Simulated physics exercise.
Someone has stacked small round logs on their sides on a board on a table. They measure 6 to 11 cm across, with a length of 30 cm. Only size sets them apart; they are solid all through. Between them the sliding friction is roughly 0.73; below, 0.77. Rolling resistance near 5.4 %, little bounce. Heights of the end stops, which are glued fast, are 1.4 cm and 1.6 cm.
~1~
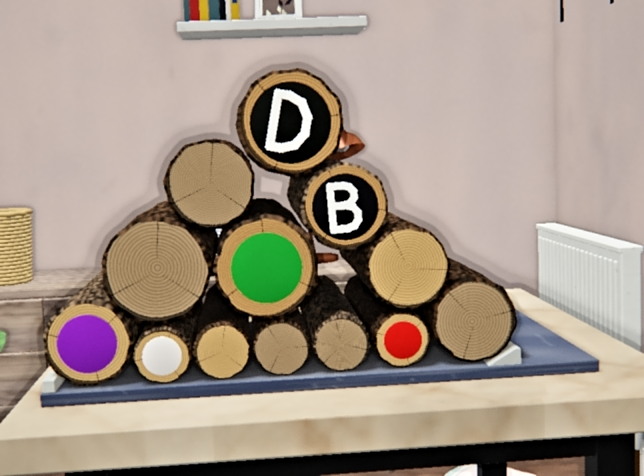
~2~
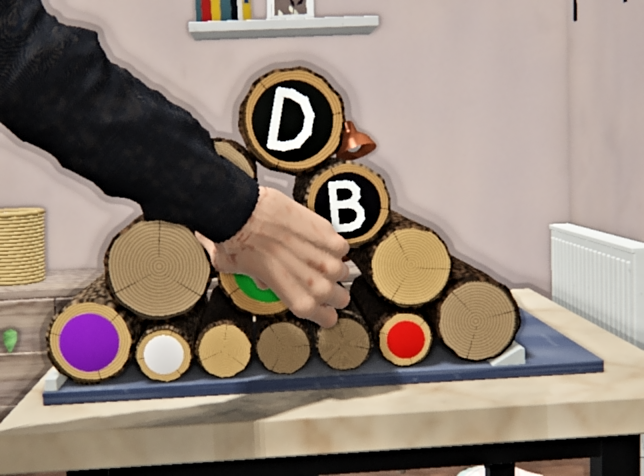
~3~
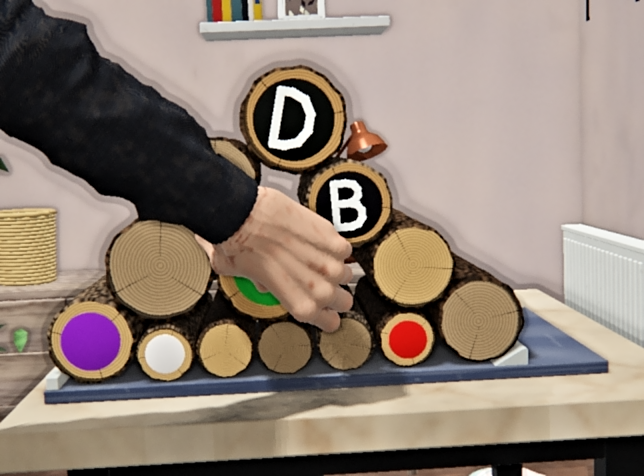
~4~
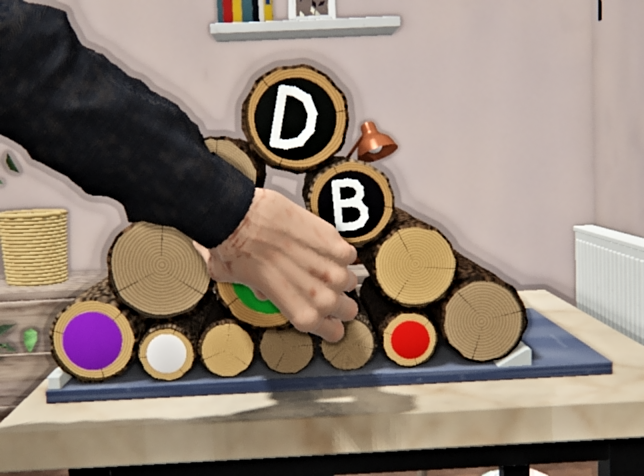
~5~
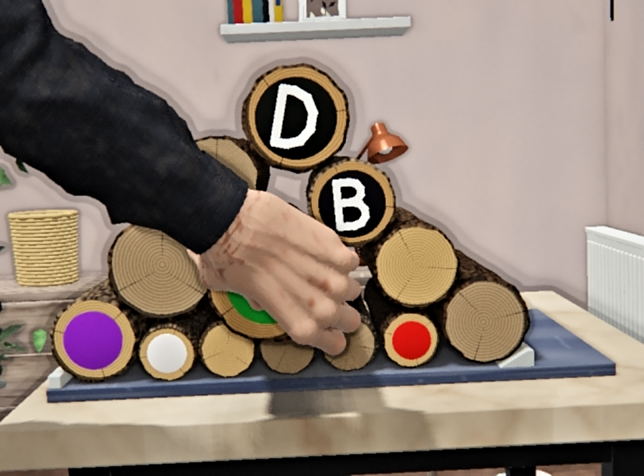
In a pale pink-walled room with a shelf and a white radiator, a tabletop is seen from the front, facing the cut ends of stacked logs. The logs rest on a blue board, with D on top, B below it, green in the middle, and purple, white and red along the bottom. A dark-sleeved arm reaches in from the left and its hand draws the green-marked log outward as the camera shifts slightly.
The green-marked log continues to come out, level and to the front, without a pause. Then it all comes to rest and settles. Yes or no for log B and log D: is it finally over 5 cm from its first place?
B: Yes; D: Yes.
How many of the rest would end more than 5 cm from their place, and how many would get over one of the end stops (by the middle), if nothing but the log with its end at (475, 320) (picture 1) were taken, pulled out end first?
Then 4 shift and 1 get out.
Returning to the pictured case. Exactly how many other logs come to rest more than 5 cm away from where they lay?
Altogether that makes 3.
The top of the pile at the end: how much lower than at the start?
Roughly 7 cm.
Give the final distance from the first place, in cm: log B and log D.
Log B: 8, log D: 9.
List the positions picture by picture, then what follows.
In the first picture, 13 logs, 7 on the base, highest (291, 123); B (345, 207), D (291, 123), red (403, 340), white (162, 356), purple (87, 344), green (267, 268); left lip (1.4 cm) (48, 380); right wedge (1.6 cm) (518, 349).
In the second picture, the green-marked log has not moved yet, hidden; the rest still.
In the third picture, the green-marked log is 2.3 cm out, hidden; the rest still.
In the fourth picture, the green-marked log is 7 cm out, hidden; the rest still; bottom ones (93, 341) (167, 354) (226, 350) (287, 347) hidden (410, 340) (485, 321).
In the fifth picture, the green-marked log is 12 cm out, hidden; the rest still; B (352, 204), D (296, 118).
Then, 0.64 s after the last picture, 2 now displaced over 5 cm; B 2.4 cm left and 7 cm down; D 1 cm right and 6 cm down.
Then, 0.87 s after the last picture, 2 now displaced over 5 cm; B 4 cm left and 7 cm down; D 3 cm right and 6 cm down.
Then, 1.24 s after the last picture, 3 now displaced over 5 cm; B 3.3 cm left and 7 cm down; D 5 cm right and 7 cm down.
At rest 1.8 s after the last picture, 3 moved over 5 cm; not one over the end stops; B 3.1 cm left and 7 cm down; D 6 cm right and 7 cm down; top of the pile 26 cm high, from 32 cm.
